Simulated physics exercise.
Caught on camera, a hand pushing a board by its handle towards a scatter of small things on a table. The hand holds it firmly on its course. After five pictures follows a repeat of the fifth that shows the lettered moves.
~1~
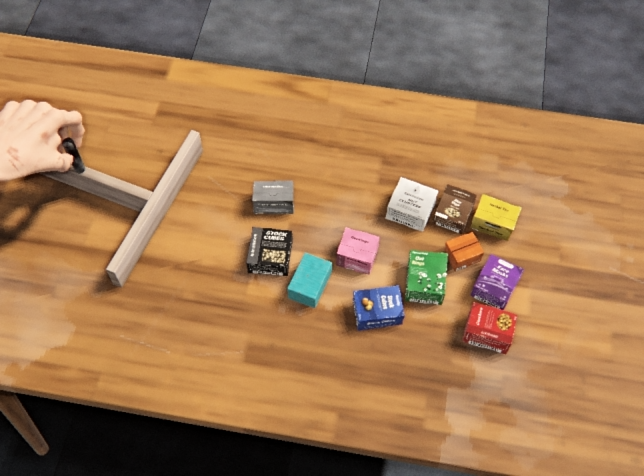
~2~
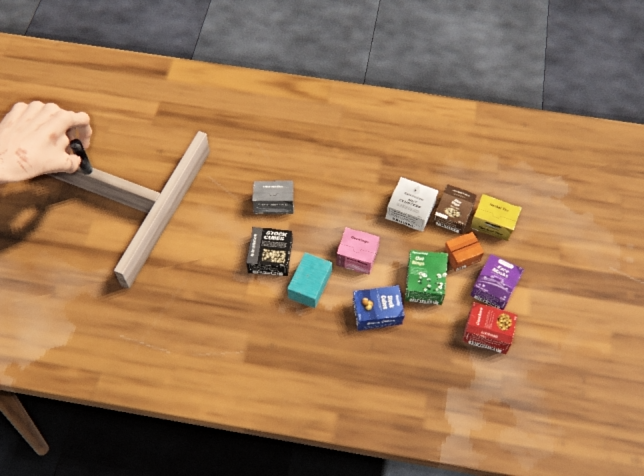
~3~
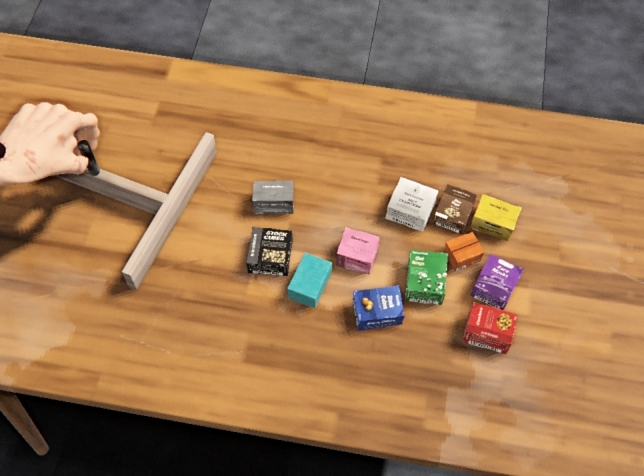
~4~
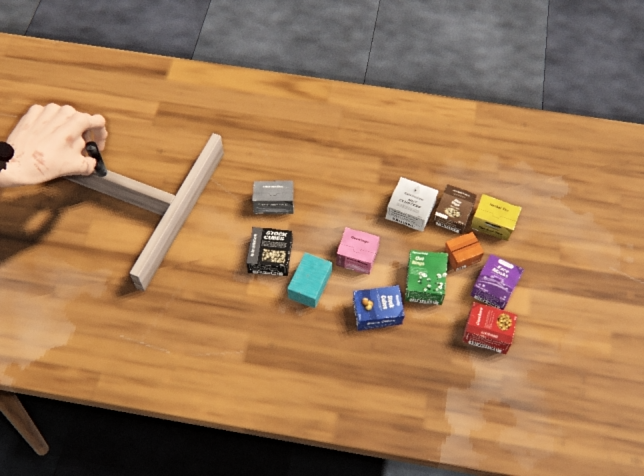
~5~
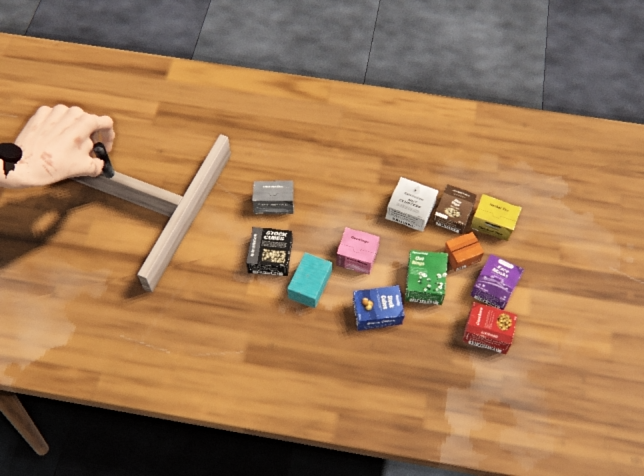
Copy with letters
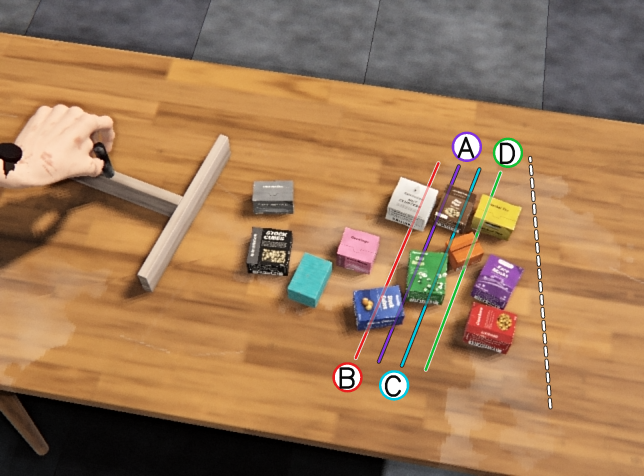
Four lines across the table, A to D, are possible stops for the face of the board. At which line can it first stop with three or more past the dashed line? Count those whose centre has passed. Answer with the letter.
The first such stop is D.
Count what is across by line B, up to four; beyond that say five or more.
In all, none.
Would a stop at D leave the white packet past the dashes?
No.
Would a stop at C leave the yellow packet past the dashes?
By then, yes.
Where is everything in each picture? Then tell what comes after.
Green box (426, 278); turquoise block (310, 281); grey box (273, 197), in the first frame.
Board (162, 199); white packet (412, 205), in the second frame.
Board (170, 200); pink box (358, 251), in the third frame.
Board (177, 201); black packet (271, 251), in the fourth frame.
Board (185, 202); red packet (490, 328); orange box (463, 252); brown packet (455, 209), in the fifth frame.
On the copy, A at (421, 258); B at (400, 255); C at (443, 262); D at (466, 265); the dashed line at (539, 273).
On D. First, board (284, 218); yellow packet (495, 218); purple box (496, 283); none across.
Then, board (385, 234); purple box (511, 291); yellow packet (503, 219); none across.
Finally, board (467, 247); yellow packet (582, 232); purple box (567, 310); four across.
By contrast, A gets none across; B gets none across; C gets only one across.
